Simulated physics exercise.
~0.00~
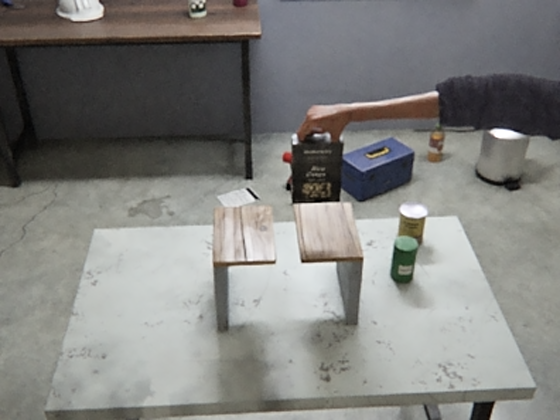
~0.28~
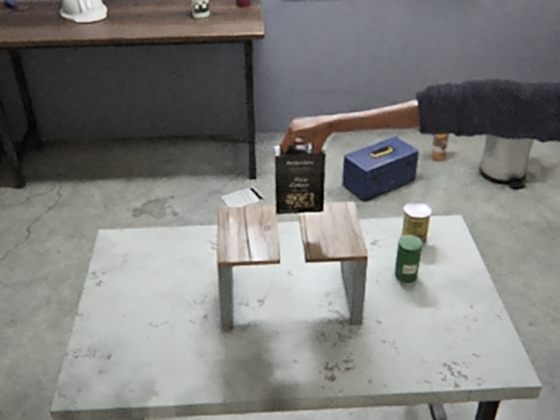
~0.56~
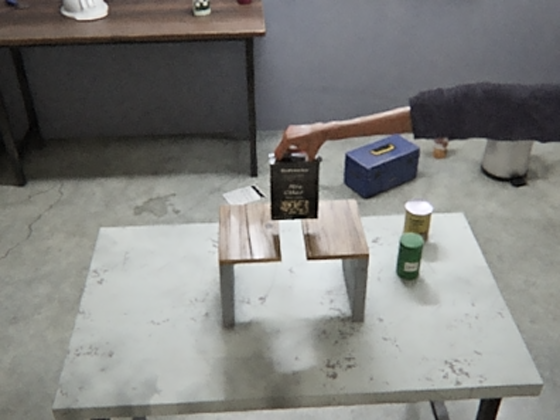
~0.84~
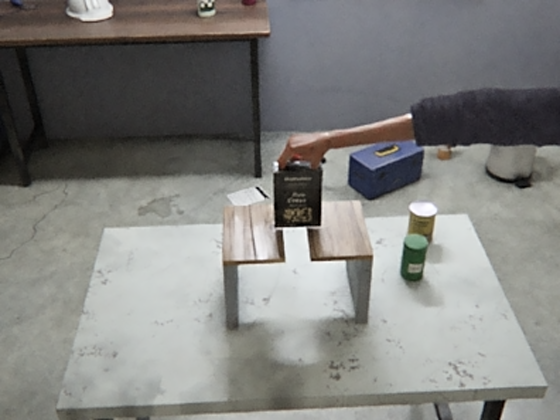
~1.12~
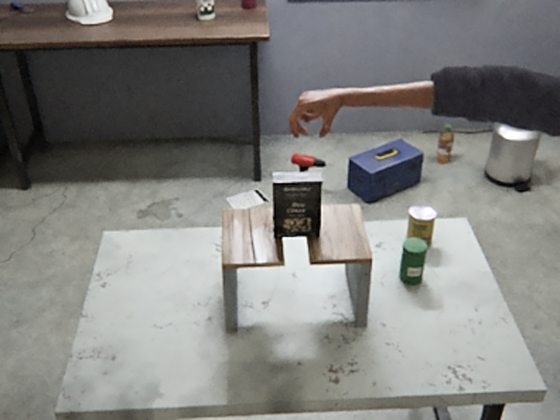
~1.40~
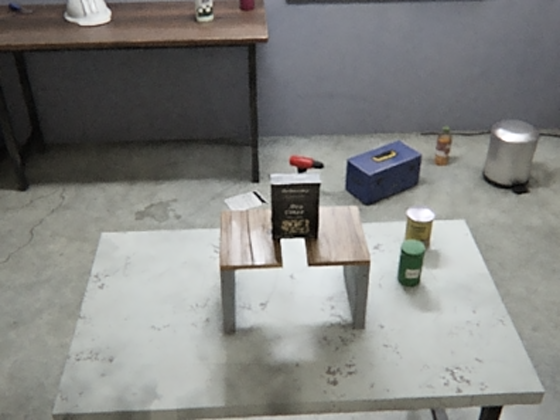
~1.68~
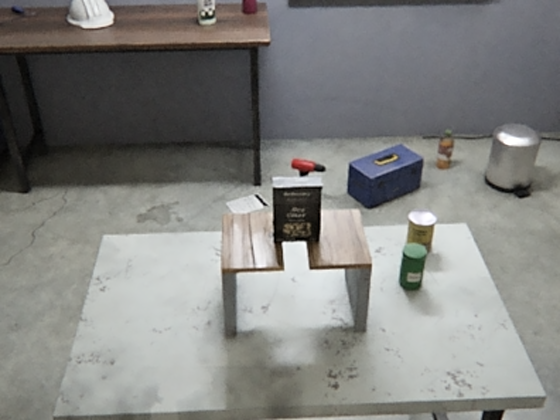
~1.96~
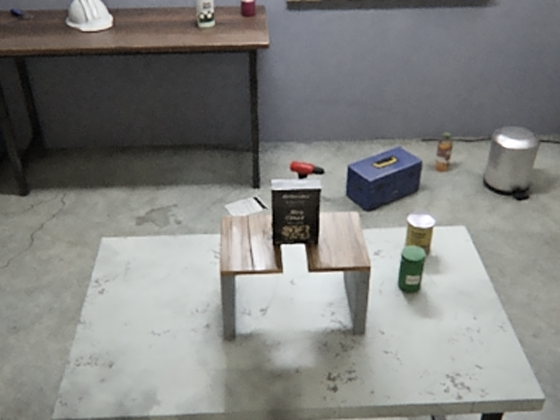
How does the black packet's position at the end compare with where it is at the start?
At the start a hand holds it up behind the supports, toward the right one. By the end it is lower and slightly further left, standing on its own across the gap between the two wooden tops.
In a grey room with a concrete floor, a slightly swaying view looks down on a pale, stained table where two wooden-topped supports stand a little apart. A green jar and a yellow tin stand to their right, with a blue toolbox and a silver bin on the floor behind. A hand reaching in from the right holds a black packet upright, moves it slightly left and lowers it over the gap. The hand lets go, draws back and leaves the view. The packet stays upright, lodged across the gap on top of the supports.
